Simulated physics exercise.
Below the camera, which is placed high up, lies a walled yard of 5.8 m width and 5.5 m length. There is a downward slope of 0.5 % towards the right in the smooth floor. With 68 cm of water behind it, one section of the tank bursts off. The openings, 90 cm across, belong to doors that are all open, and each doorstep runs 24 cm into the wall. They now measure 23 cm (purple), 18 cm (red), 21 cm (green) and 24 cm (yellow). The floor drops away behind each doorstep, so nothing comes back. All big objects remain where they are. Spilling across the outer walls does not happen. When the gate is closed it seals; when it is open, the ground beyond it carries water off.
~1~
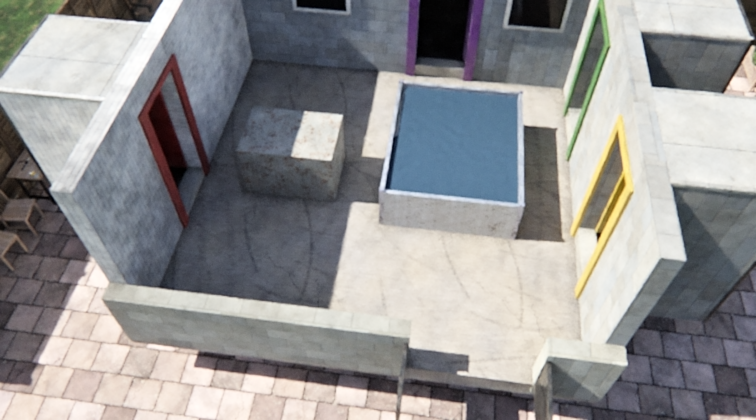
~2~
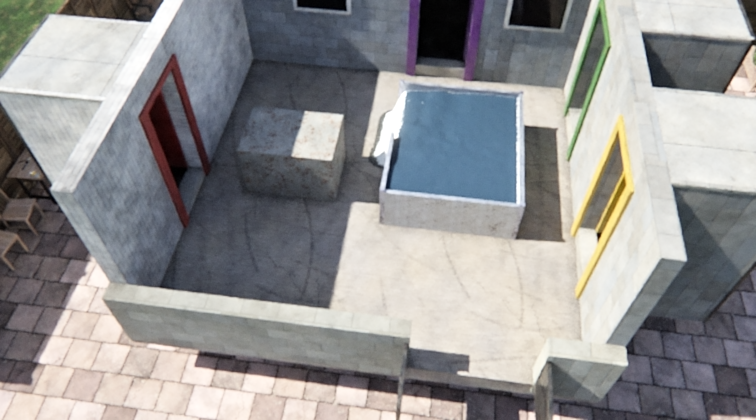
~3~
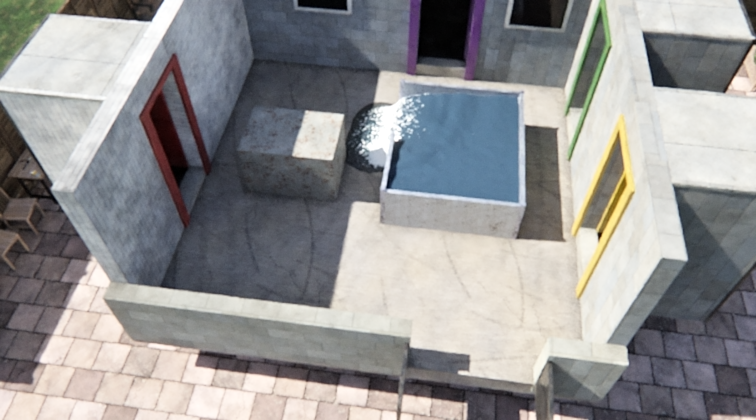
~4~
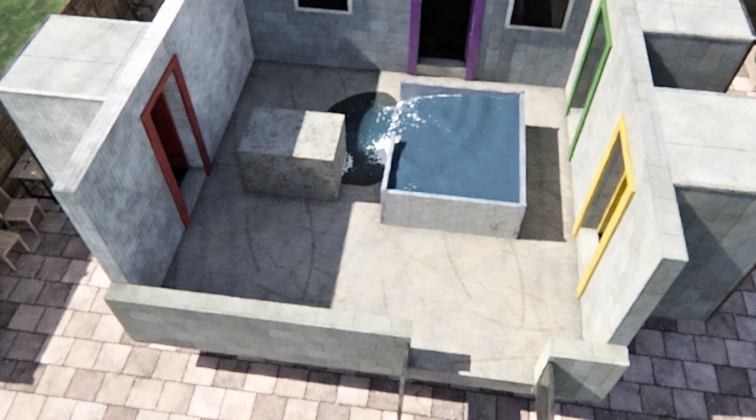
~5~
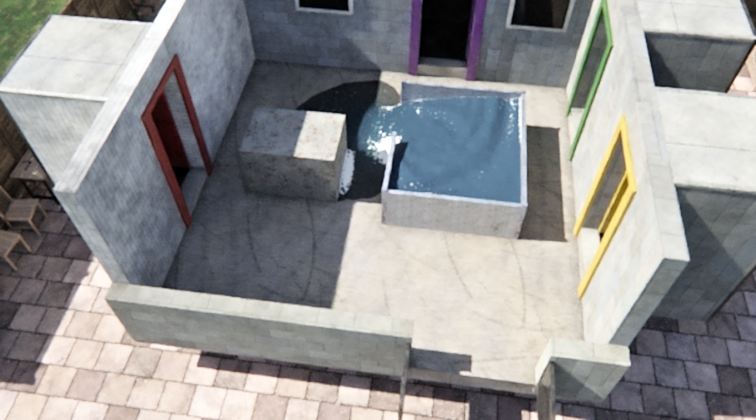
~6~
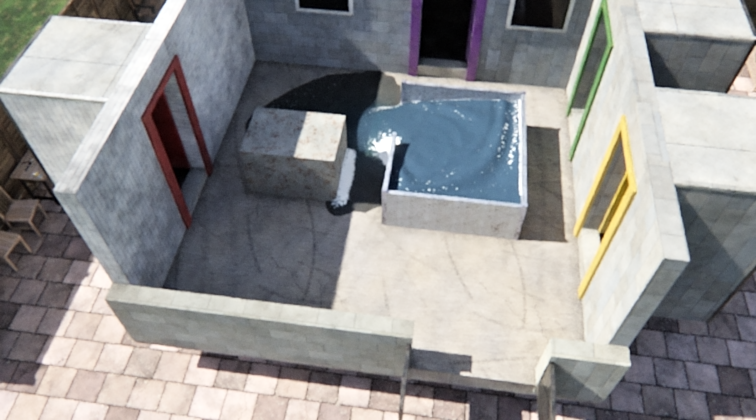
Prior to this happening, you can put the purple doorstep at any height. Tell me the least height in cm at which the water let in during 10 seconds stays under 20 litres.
It should be about 7 cm.
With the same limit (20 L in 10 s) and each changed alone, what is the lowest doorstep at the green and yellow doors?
Some 14.5 cm for green, some 10.5 cm for yellow.
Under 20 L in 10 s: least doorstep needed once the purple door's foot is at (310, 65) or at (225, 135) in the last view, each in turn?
In turn: Roughly 26 cm, roughly 33 cm.
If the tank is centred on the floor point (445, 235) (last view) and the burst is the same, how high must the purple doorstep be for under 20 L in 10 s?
New minimum height: Approx. 13.5 cm.
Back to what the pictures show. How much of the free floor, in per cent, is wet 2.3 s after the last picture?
Some 50 per cent is wet.
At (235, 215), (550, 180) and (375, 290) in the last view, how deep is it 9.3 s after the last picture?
Roughly 5, then 7, then 8 cm.
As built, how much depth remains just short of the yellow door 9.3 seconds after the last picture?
Lab note: Depth approx. 14.5 cm.
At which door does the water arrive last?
That would be the yellow door.
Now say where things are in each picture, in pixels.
The tank at (456, 142) is whole and still, 68 cm deep; the purple door at (443, 31) is dry, in the first frame.
Water pours out at (398, 129) and has run 0.3 m, to (376, 161); about 10 cm deep outside, 68 cm at the back, in the second frame.
The front is at (348, 155), 0.8 m from the gap at (398, 131); 1.0 m2 of floor is wet, 68 cm left at the back, in the third frame.
The gap is at (399, 132), the front 1.4 m out at a hidden place; the back of the tank holds 68 cm, in the fourth frame.
The gap is at (400, 132), the front 1.9 m out at a hidden place; the back of the tank holds 67 cm, in the fifth frame.
The front is at a hidden place, 2.6 m from the gap at (400, 132); 4.5 m2 of floor is wet, 59 cm left at the back; the purple door at (446, 32), 1.8 m from the gap, is still 1.0 m from the nearest water, in the sixth frame.
Then, 0.7 s after the last picture water covers 30 % of the floor, deepest (42 cm) near (255, 63); it has not reached the purple door.
Then, 2.3 s after the last picture water covers 50 % of the floor, deepest (33 cm) near (294, 121); 2 cm at the purple door, 0 litres in over its 23 cm doorstep.
Then, 9.3 s after the last picture water covers 100 % of the floor, deepest (15 cm) near (556, 91); 8 cm at the purple door, 0 litres in over its 23 cm doorstep.
At the purple door as built, the water peaked near 11 cm, 7.5 s after the last picture.
Run again over the same 10 s with other heights there, 29 litres in over 6 cm, 11 litres over 8 cm. The limit of 20 litres is kept from about 7 cm up.
